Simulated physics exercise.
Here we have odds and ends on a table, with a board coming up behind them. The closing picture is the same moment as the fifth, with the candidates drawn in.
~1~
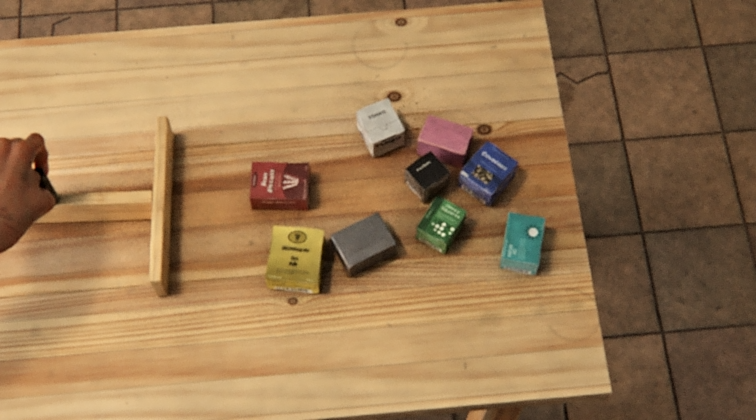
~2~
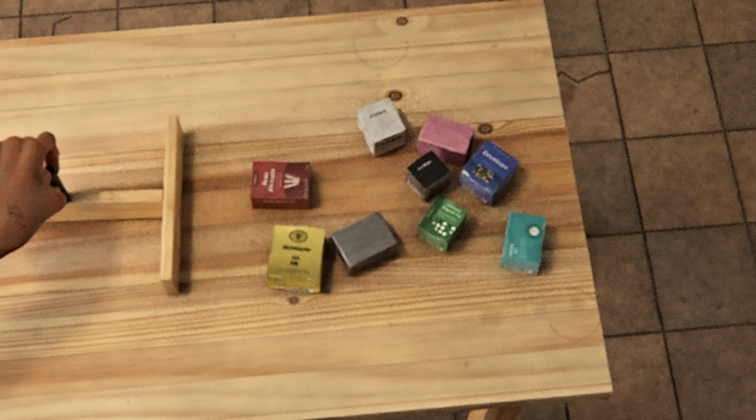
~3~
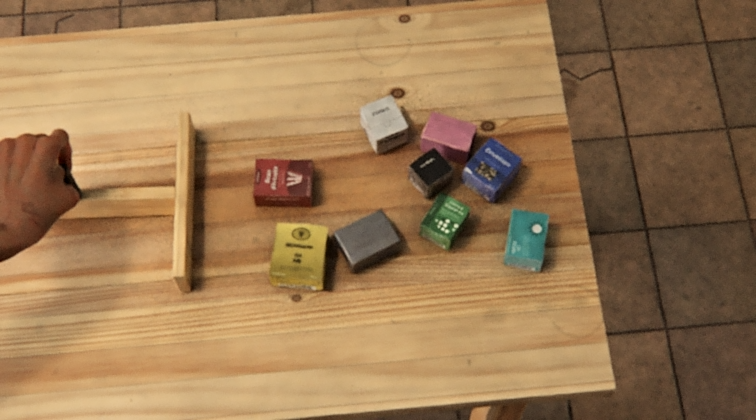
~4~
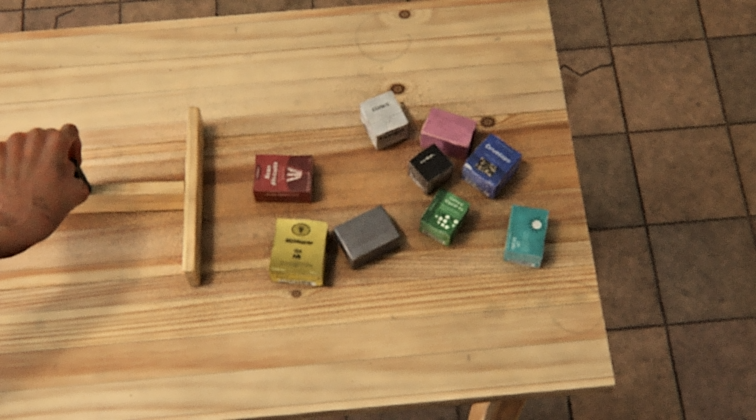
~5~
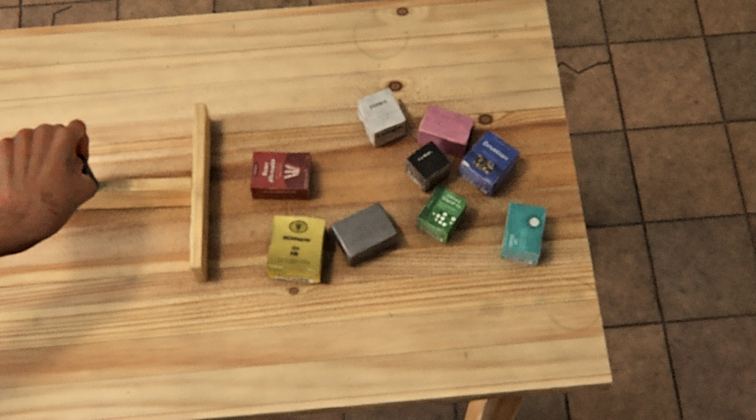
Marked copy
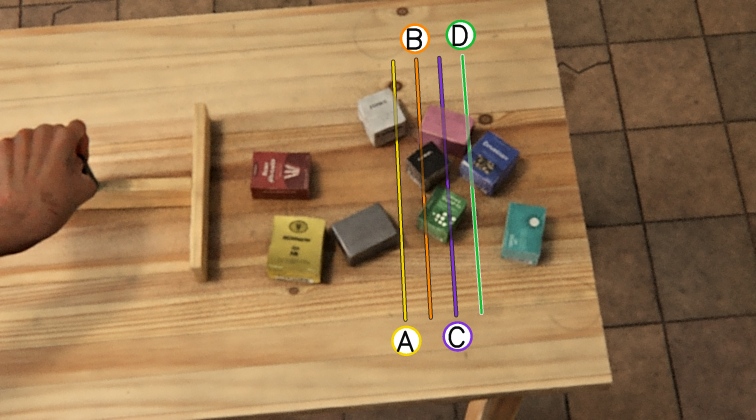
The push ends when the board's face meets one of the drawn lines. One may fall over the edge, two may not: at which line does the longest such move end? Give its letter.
No farther than C.
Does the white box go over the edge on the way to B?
No.
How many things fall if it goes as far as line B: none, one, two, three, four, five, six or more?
In all, none.
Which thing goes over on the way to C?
It is the turquoise packet.
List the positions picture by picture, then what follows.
The first frame shows blue packet (488, 174); black box (427, 177); grey block (364, 244).
The second frame shows board (169, 195); turquoise packet (524, 242).
The third frame shows board (181, 192); pink block (449, 138).
The fourth frame shows board (191, 186); yellow packet (299, 252).
The fifth frame shows board (198, 183); blue packet (489, 164); black box (428, 167); grey block (365, 234).
On the marked copy, A at (399, 184); B at (423, 182); C at (447, 180); D at (471, 178).
Following C. Soon after the start, board (286, 175); yellow packet (321, 246); grey block (380, 236).
Later, board (375, 168); turquoise packet (534, 234); blue packet (498, 156).
In the end, board (444, 162); turquoise packet over the edge; blue packet (559, 148); one fallen.
As for the rest, A is within the limit but short; B is within the limit but short; D drops three.
